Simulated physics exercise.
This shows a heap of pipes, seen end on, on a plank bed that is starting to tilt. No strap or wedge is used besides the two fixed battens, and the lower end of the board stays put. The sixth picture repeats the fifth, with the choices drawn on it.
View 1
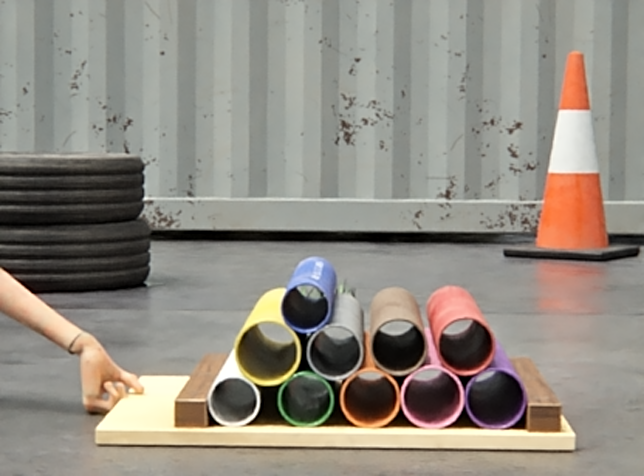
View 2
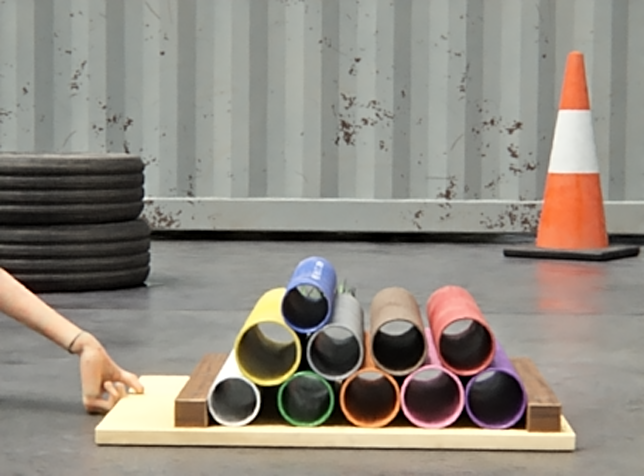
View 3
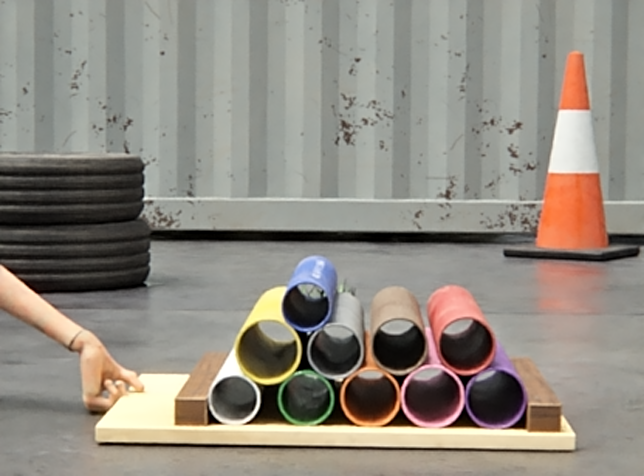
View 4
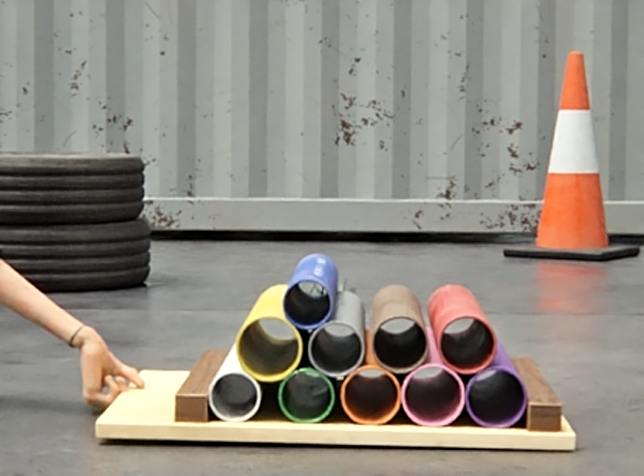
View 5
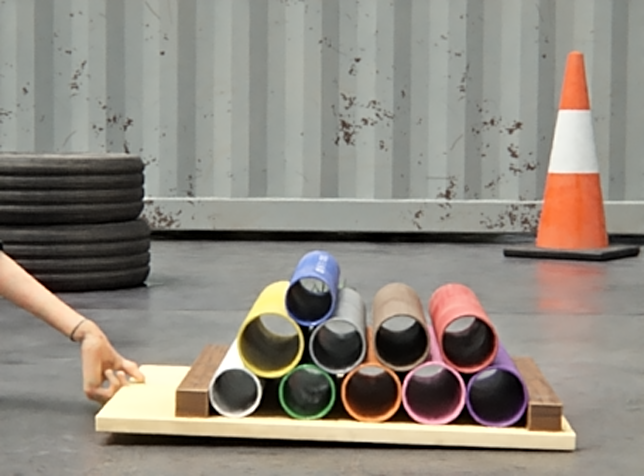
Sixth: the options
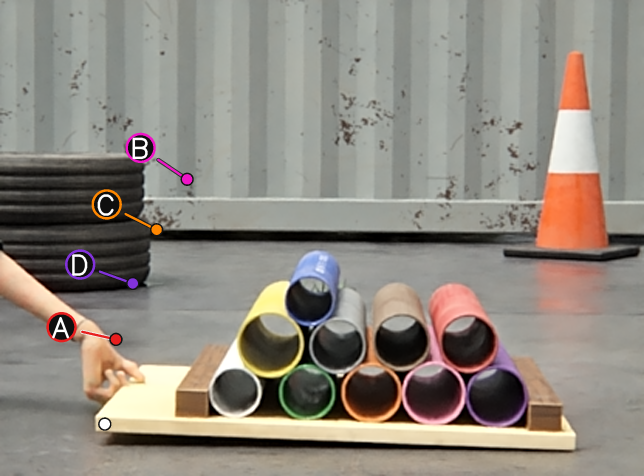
On a concrete floor, a hand slightly raises the left end of a board holding stacked pipes.
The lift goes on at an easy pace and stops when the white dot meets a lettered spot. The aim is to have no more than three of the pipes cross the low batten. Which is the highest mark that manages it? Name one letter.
The last mark within the limit is C.
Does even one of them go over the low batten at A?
At A: No.
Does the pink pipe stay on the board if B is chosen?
Yes.
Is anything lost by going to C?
No, at C.
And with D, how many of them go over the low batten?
It comes to none.
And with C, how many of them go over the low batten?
With C, none.
On the copy, A at (116, 340); B at (187, 179); C at (157, 230); D at (133, 283); the white dot at (105, 424).
On C. First, board at 16°.
Then, board at 26°.
Finally, board at 26°, none over the low batten.
By contrast, A none over the low batten; B five over the low batten; D none over the low batten.
